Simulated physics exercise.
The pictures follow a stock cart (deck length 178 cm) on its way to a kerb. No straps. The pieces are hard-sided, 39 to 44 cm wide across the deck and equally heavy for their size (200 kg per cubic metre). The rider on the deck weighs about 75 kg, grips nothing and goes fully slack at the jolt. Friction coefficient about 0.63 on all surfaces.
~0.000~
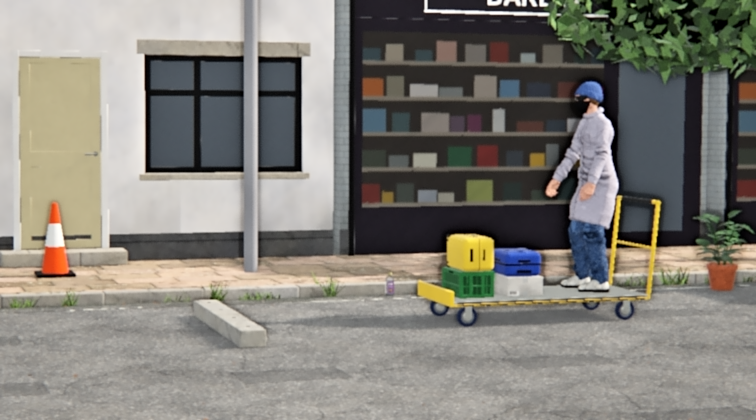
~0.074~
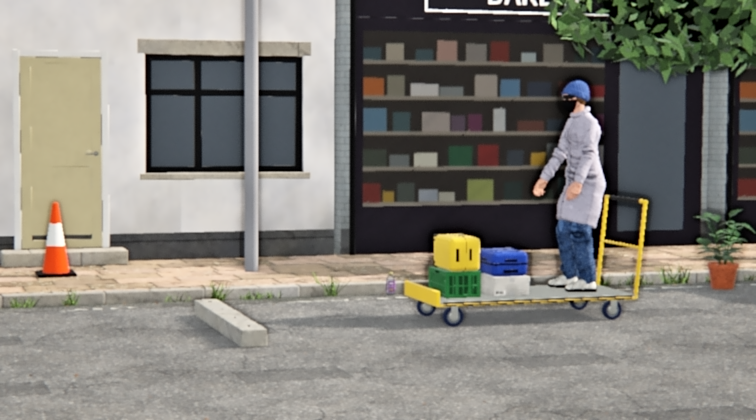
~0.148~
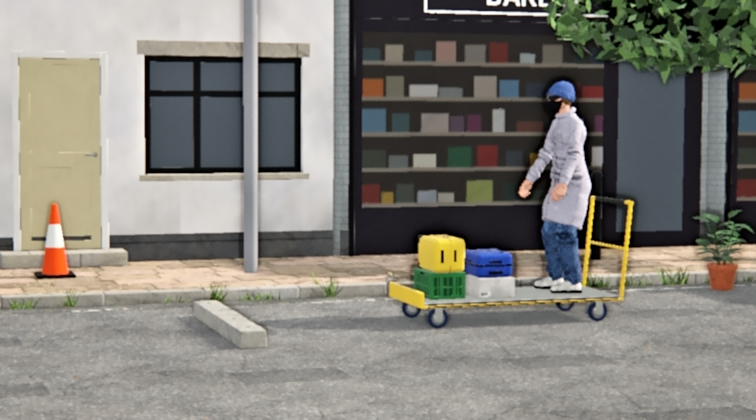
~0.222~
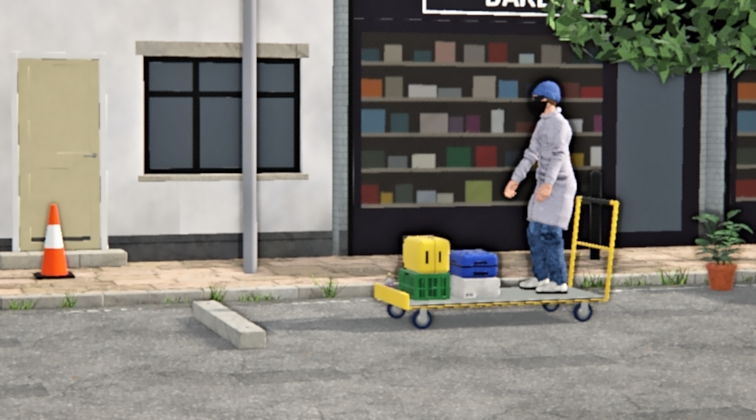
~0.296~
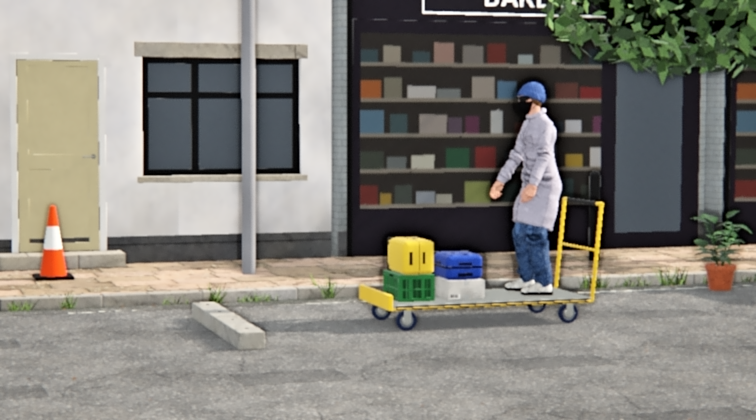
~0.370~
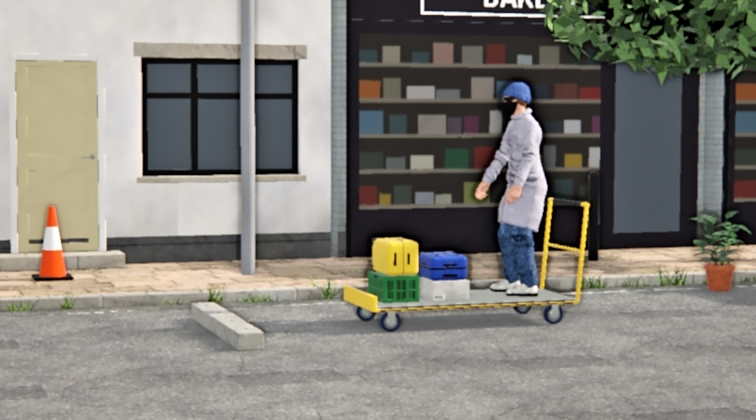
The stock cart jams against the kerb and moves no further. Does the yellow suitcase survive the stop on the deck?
At this pace the yellow suitcase comes off.
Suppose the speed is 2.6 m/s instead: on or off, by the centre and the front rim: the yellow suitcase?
In that case yellow off.
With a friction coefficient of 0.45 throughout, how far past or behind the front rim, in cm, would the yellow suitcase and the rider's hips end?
Then yellow 40 past, hips 80 behind.
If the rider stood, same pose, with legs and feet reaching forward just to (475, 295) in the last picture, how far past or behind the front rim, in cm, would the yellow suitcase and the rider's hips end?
Then yellow 40 past, hips 70 behind.
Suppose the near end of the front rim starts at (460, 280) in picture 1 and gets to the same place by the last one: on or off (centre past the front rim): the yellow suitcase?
In that case yellow off.
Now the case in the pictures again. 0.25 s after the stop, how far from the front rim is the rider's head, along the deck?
Some 100 cm behind it.
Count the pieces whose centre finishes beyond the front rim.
1 in all.
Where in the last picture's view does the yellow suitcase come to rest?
At about (164, 319).
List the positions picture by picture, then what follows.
The first picture shows yellow suitcase (470, 253), green crate (468, 282), rim corner (452, 302); 176 cm short of the stop.
The second picture shows yellow suitcase (457, 252), green crate (454, 282), rim corner (438, 302); 163 cm short of the stop.
The third picture shows yellow suitcase (441, 254), green crate (439, 283), rim corner (423, 304); 150 cm short of the stop.
The fourth picture shows yellow suitcase (426, 254), green crate (424, 284), rim corner (407, 305); 137 cm short of the stop.
The fifth picture shows yellow suitcase (411, 256), green crate (409, 285), rim corner (391, 306); 124 cm short of the stop.
The sixth picture shows yellow suitcase (395, 257), green crate (393, 286), rim corner (375, 307); 111 cm short of the stop. Speed about 1.8 m/s.
Impact comes at 1.00 s.
After 1.25 s the yellow suitcase is 7 cm behind the rim, tilted 5°, near (235, 261) in the last picture's view.
After 1.55 s the yellow suitcase is 2 cm behind the rim, tilted 25°, near (229, 261) in the last picture's view.
After 2.00 s the yellow suitcase is 50 cm past the rim, tilted 180°, near (166, 315) in the last picture's view.
Final state at 3.0 s, past the rim, yellow suitcase; behind it, blue suitcase, white carton, green crate and the rider's hips.
